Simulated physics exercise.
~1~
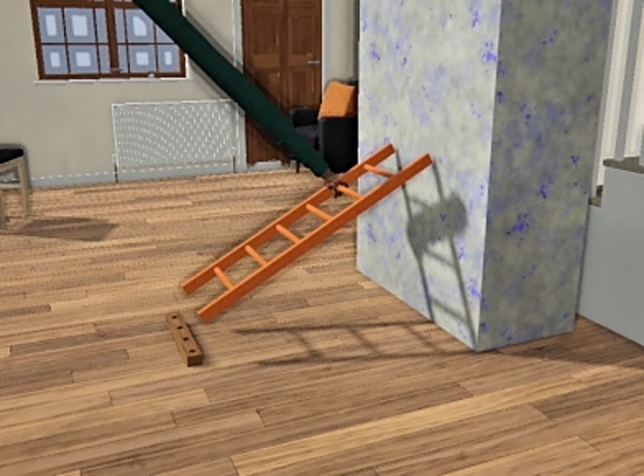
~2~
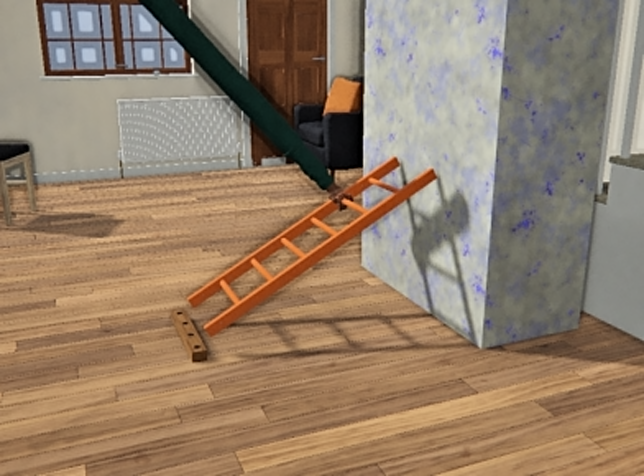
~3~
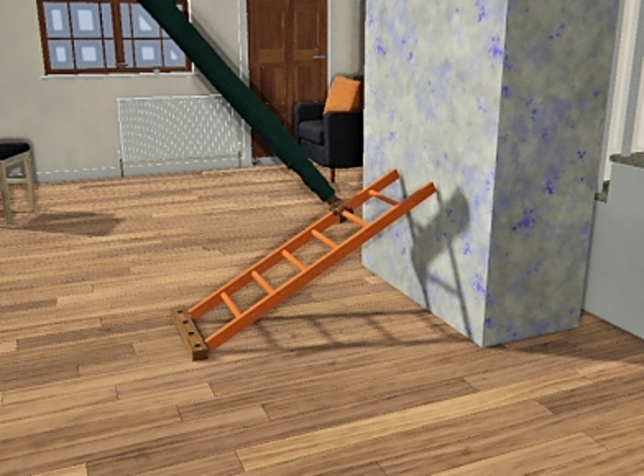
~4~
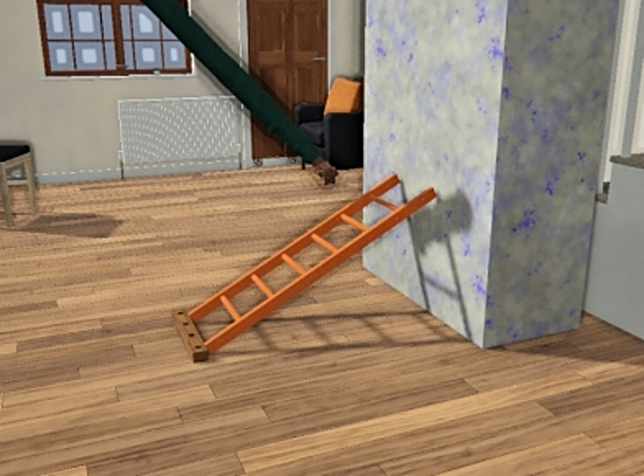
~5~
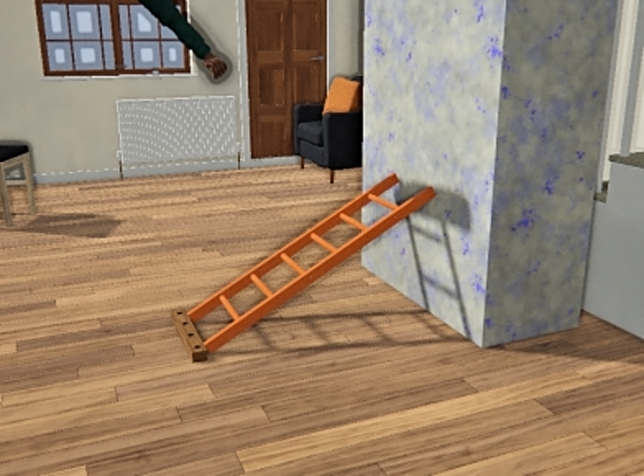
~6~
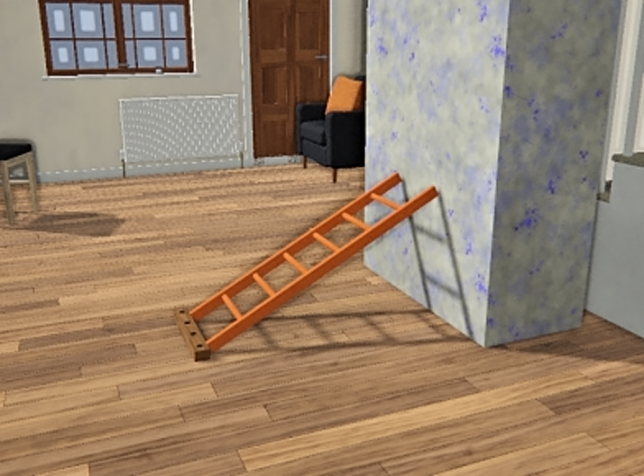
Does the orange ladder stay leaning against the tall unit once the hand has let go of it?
Yes, the orange ladder stays up, still leaning against the speckled unit after the hand has drawn away.
